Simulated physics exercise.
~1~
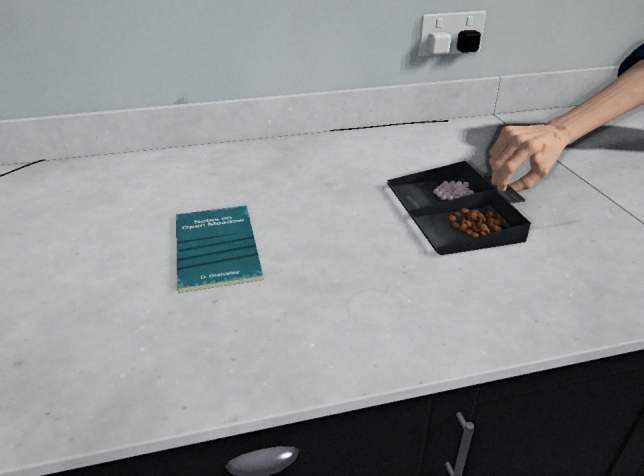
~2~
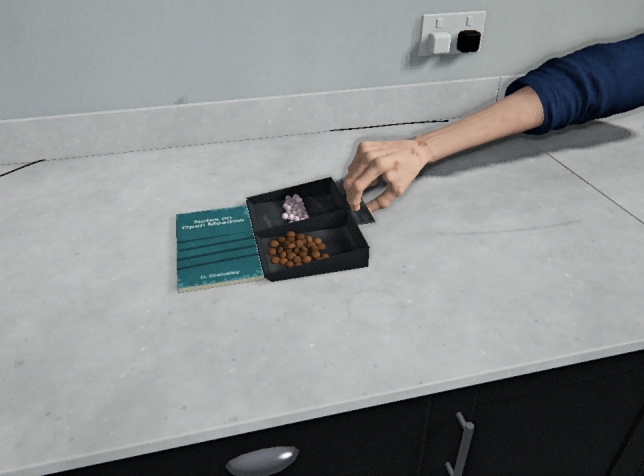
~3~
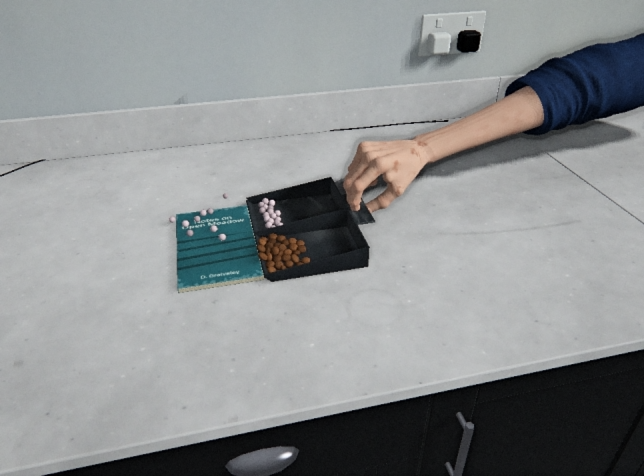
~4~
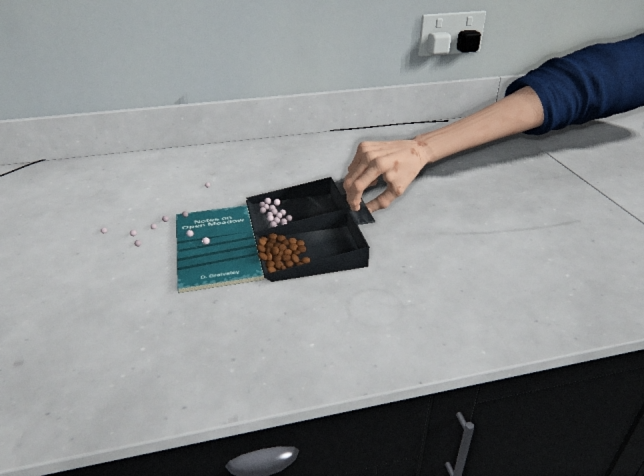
A black divided tray, pushed left along a grey counter by a hand, stops against a thin teal book; the brown balls slide to the front rim and stay inside, while some of the pale pink pieces spill over the book and onto the counter beyond.
